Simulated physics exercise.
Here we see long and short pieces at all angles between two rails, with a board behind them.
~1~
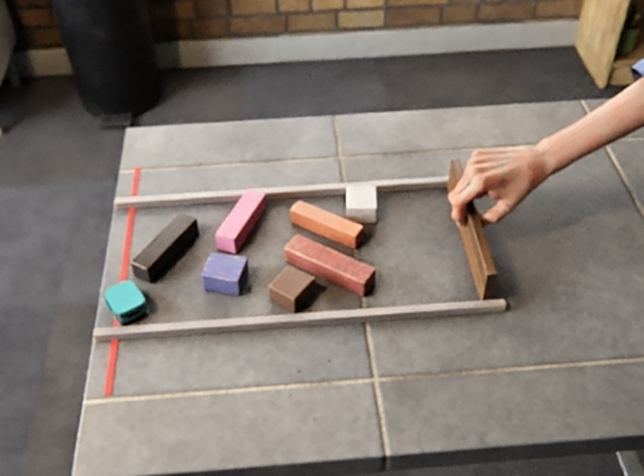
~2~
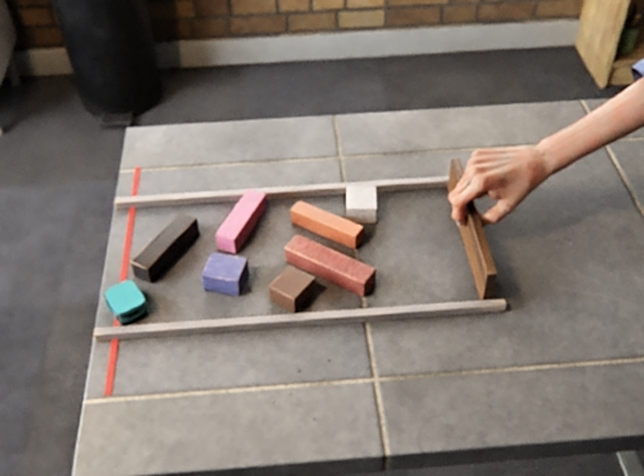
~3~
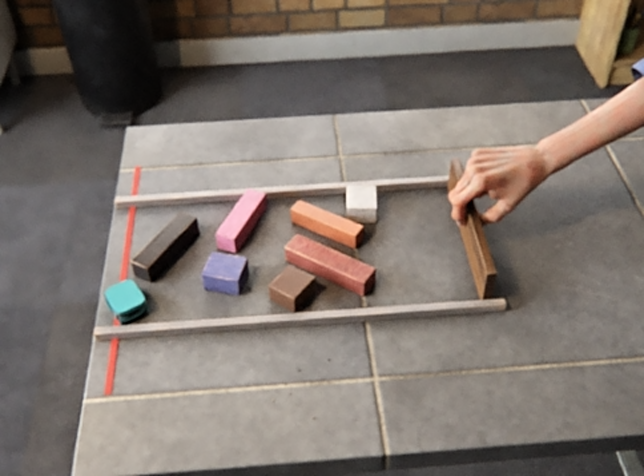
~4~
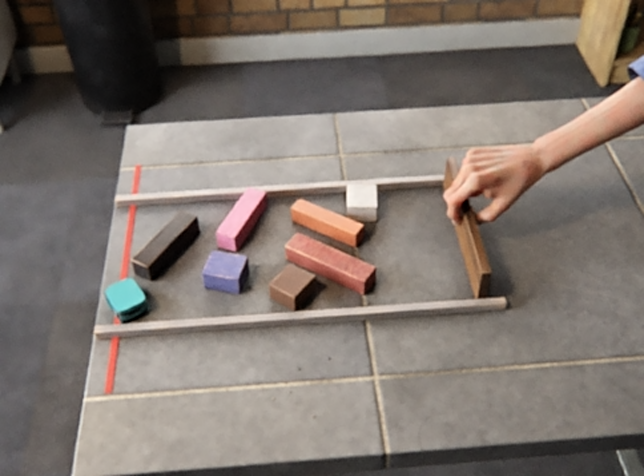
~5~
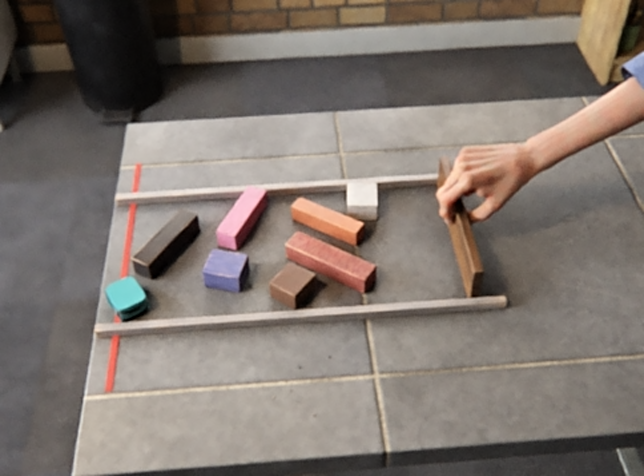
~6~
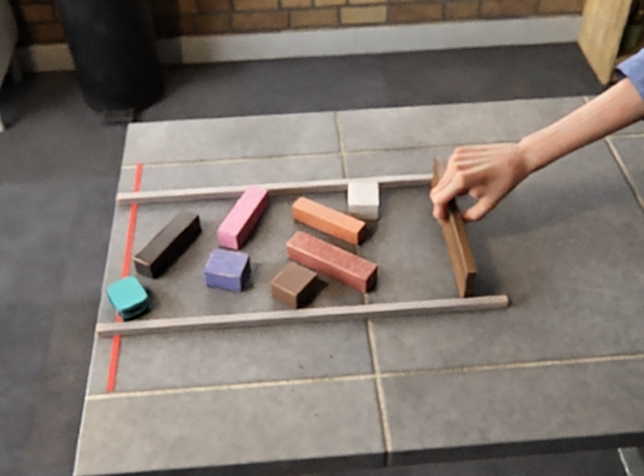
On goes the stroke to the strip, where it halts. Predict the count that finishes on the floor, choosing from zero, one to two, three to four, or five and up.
The ones that fall? Five or more of them, I think.
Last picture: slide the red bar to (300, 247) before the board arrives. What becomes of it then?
From there it comes down.
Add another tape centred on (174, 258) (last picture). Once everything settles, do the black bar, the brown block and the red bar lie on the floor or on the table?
Here the black bar drops down while the brown block remains in place and the red bar remains in place.
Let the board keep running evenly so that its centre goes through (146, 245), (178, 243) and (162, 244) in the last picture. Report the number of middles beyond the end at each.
Place by place, 4, 2 and 4.
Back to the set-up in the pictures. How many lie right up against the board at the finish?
That number would be 1.
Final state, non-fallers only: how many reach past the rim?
The count would be 1.
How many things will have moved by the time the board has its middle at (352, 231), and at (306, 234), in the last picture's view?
Answer - first 3, then 5.
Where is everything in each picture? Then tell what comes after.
The first picture shows turquoise case (126, 303); black bar (166, 247); blue block (226, 274); board (470, 227); tape (125, 266).
The second picture shows black bar (166, 246); orange bar (327, 224).
The third picture shows blue block (226, 274); board (470, 226).
The fourth picture shows turquoise case (127, 301); brown block (292, 287).
The fifth picture shows black bar (167, 243); white block (362, 201).
The sixth picture shows turquoise case (129, 300); black bar (168, 243); blue block (228, 270); board (452, 225); tape (127, 261).
Early on, none off yet; turquoise case at rest near (129, 300); black bar at rest near (168, 243); blue block at rest near (228, 270).
A while later, none off yet; turquoise case at rest near (129, 300); black bar moving near (158, 241); blue block travelled about its own width near (198, 275).
Further along, one off so far; turquoise case leaning a little near (88, 308); black bar in the air near (85, 325); blue block travelled well along near (108, 280).
Finally, the number that fall off is five or more; lost, orange bar, red bar, brown block, pink bar, blue block, black bar and turquoise case.
